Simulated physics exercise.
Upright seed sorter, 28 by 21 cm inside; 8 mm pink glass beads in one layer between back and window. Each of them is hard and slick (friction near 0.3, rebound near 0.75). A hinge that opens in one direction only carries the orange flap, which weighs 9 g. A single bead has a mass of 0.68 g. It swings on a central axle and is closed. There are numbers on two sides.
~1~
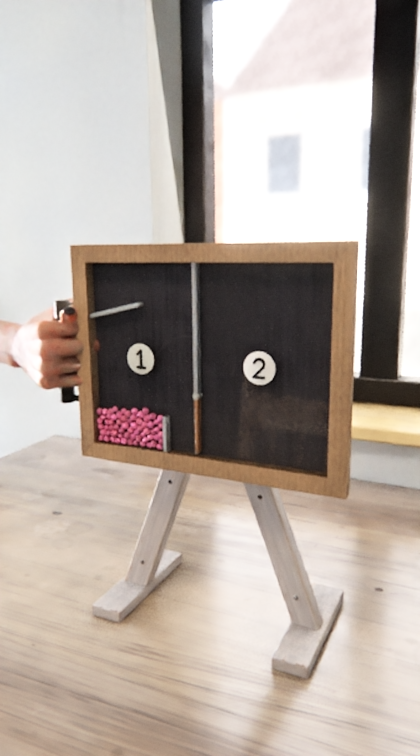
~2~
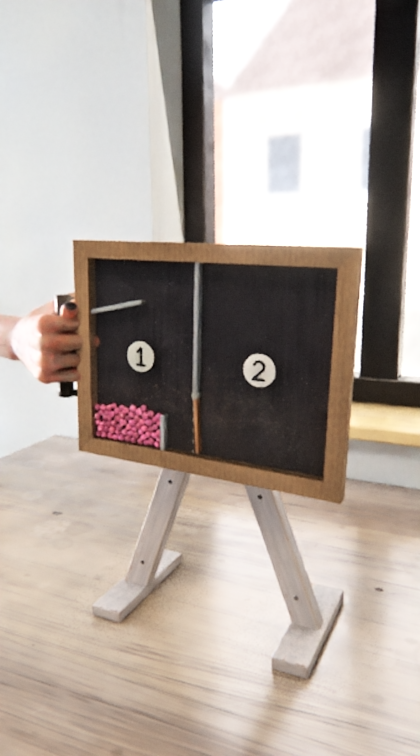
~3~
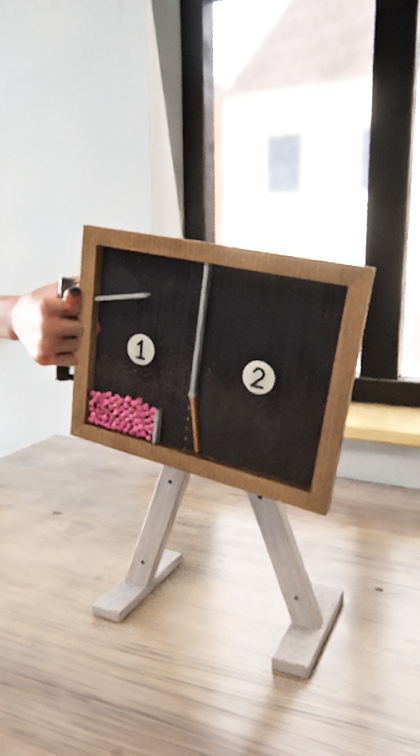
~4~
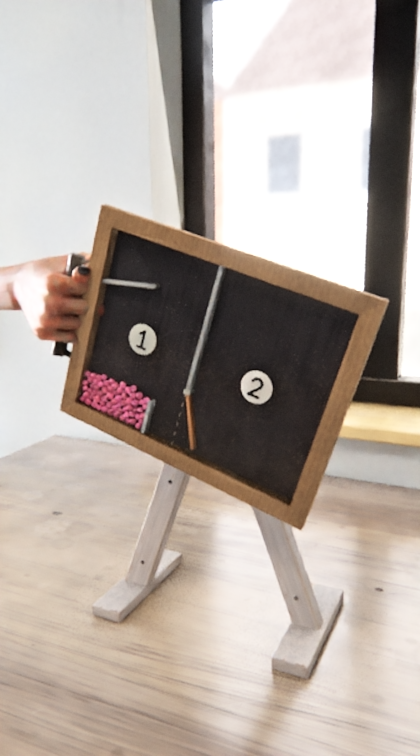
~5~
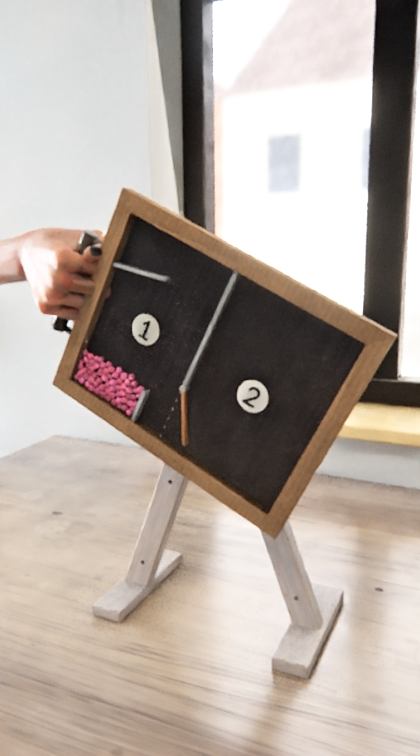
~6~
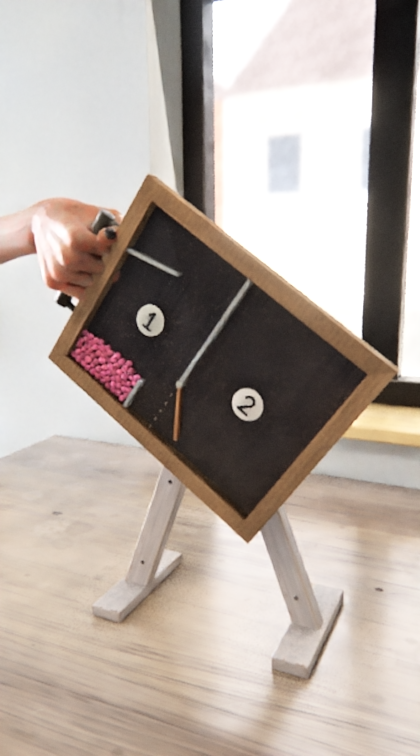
On a wooden table by a window, a hand turns a framed board clockwise, pink beads staying heaped in its left corner.
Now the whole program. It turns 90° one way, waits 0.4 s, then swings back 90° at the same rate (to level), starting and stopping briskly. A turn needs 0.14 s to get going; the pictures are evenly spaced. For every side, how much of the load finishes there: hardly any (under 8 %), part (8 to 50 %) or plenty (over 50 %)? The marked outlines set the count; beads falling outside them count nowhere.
No. 1: Part; 2: Plenty.
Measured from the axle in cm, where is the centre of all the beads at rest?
About 6 cm right and 9 cm below.
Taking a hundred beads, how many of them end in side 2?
Some 80 per cent.
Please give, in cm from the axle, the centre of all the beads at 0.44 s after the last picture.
6 cm left, 4 cm above.
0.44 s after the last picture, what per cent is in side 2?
About 10 percent.
Then, 0.44 s after the last picture, it stands 90° clockwise; the beads' middle is 6 cm left of and 4 cm above the centre; no. 1, 90 %, no. 2, 10 %; orange flap open 74°.
Then, 1.21 s after the last picture, it stands 45° clockwise; the beads' middle is in line with and 6 cm below the centre; no. 1, 50 %, no. 2, 50 %; orange flap open 46°.
Then, 1.60 s after the last picture, it stands level; the beads' middle is 7 cm right of and 9 cm below the centre; no. 1, 20 %, no. 2, 80 %; orange flap open 21°.
At rest 2.6 s after the last picture, it stands level; no. 1, 20 %, no. 2, 80 %; orange flap open 10°.
